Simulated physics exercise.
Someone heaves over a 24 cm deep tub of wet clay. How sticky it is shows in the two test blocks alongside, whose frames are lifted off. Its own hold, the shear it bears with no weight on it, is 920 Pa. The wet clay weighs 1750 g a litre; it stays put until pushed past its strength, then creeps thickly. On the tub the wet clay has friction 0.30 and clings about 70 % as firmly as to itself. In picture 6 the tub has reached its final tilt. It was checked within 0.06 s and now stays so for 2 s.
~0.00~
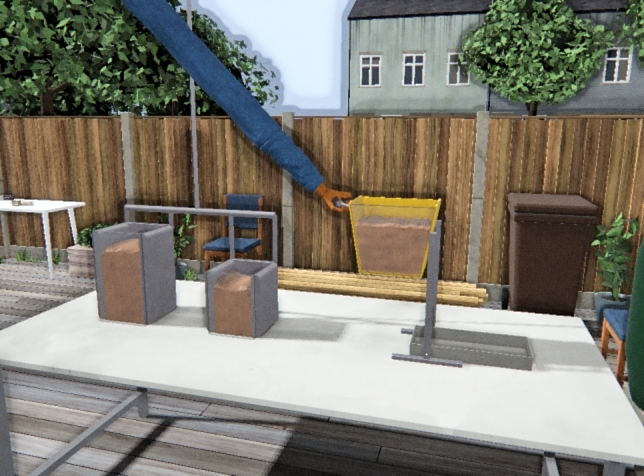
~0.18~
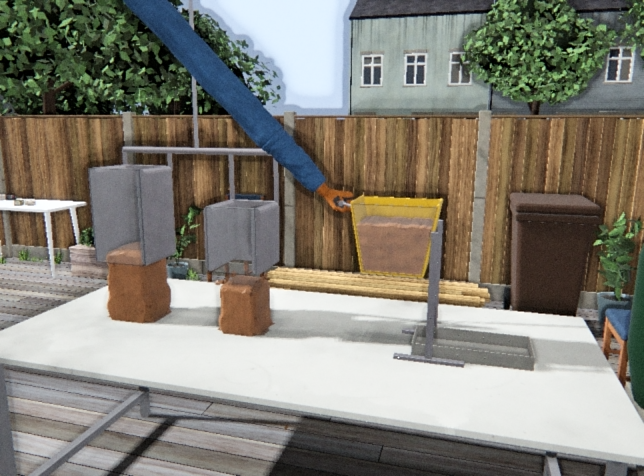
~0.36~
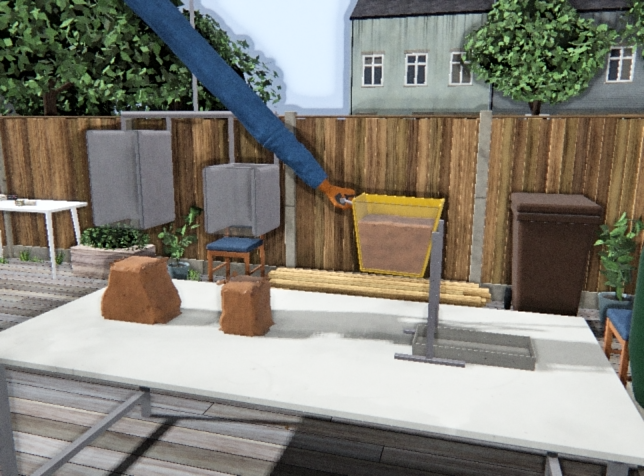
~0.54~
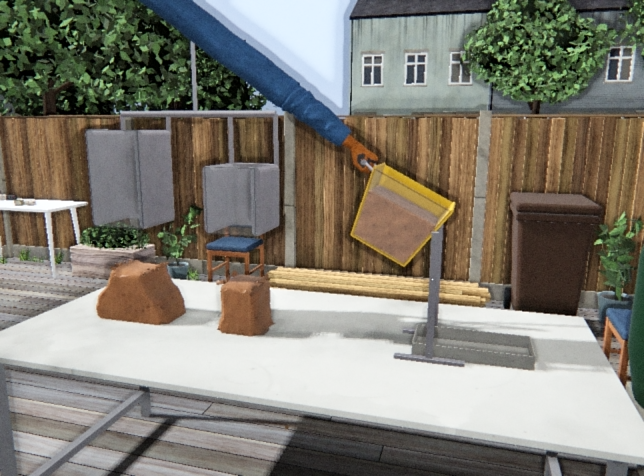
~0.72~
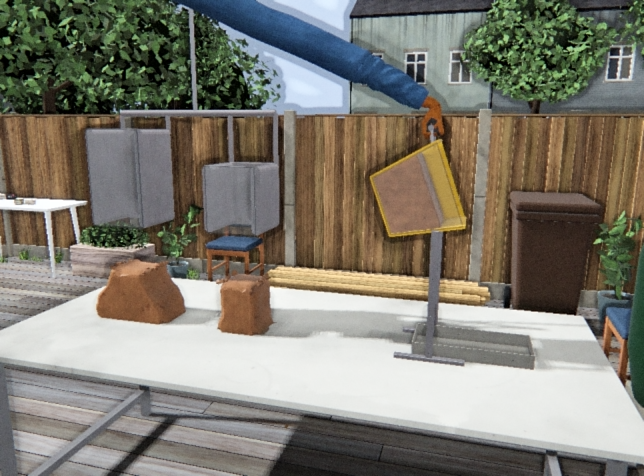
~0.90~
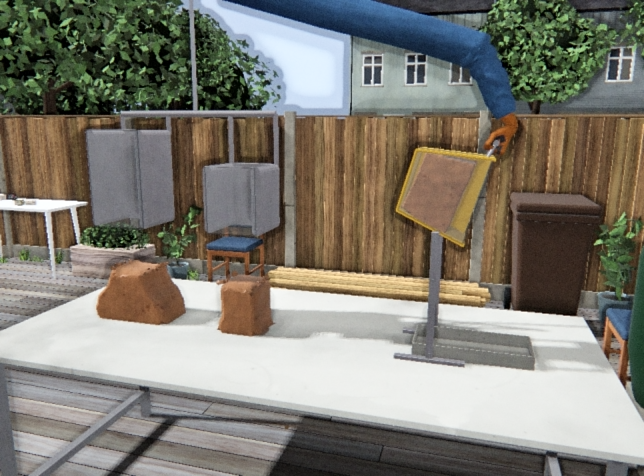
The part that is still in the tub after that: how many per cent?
About 0 %.
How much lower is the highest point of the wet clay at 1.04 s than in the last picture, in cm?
Some 7 cm.
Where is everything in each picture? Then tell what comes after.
Handle-side rim at (351, 203), tilt 0 degrees; highest point of the wet clay at (357, 224); test blocks 32 cm, 20 cm high (left to right), in the first picture.
Handle-side rim at (353, 203), tilt 0 degrees; highest point of the wet clay at (359, 224); test blocks 30 cm, 20 cm high (left to right), in the second picture.
Handle-side rim at (355, 200), tilt 2 degrees; highest point of the wet clay at (358, 222); test blocks 24 cm, 20 cm high (left to right), in the third picture.
Handle-side rim at (376, 168), tilt 28 degrees; highest point of the wet clay at (369, 192); test blocks 22 cm, 20 cm high (left to right), in the fourth picture.
Handle-side rim at (438, 143), tilt 70 degrees; highest point of the wet clay at (414, 157); test blocks 22 cm, 20 cm high (left to right), in the fifth picture.
Handle-side rim at (494, 161), tilt 106 degrees; highest point of the wet clay at (430, 155); test blocks 22 cm, 20 cm high (left to right), in the sixth picture.
By 1.04 s, the tub is at 106 degrees and holds 81 %.
By 1.21 s, the tub is at 106 degrees and holds 22 %.
By 1.38 s, the tub is at 106 degrees and holds 0 %.
By 1.55 s, the tub is at 106 degrees and holds 0 %.
By 2.90 s, at the end, the tub is at 106 degrees and holds 0 %.
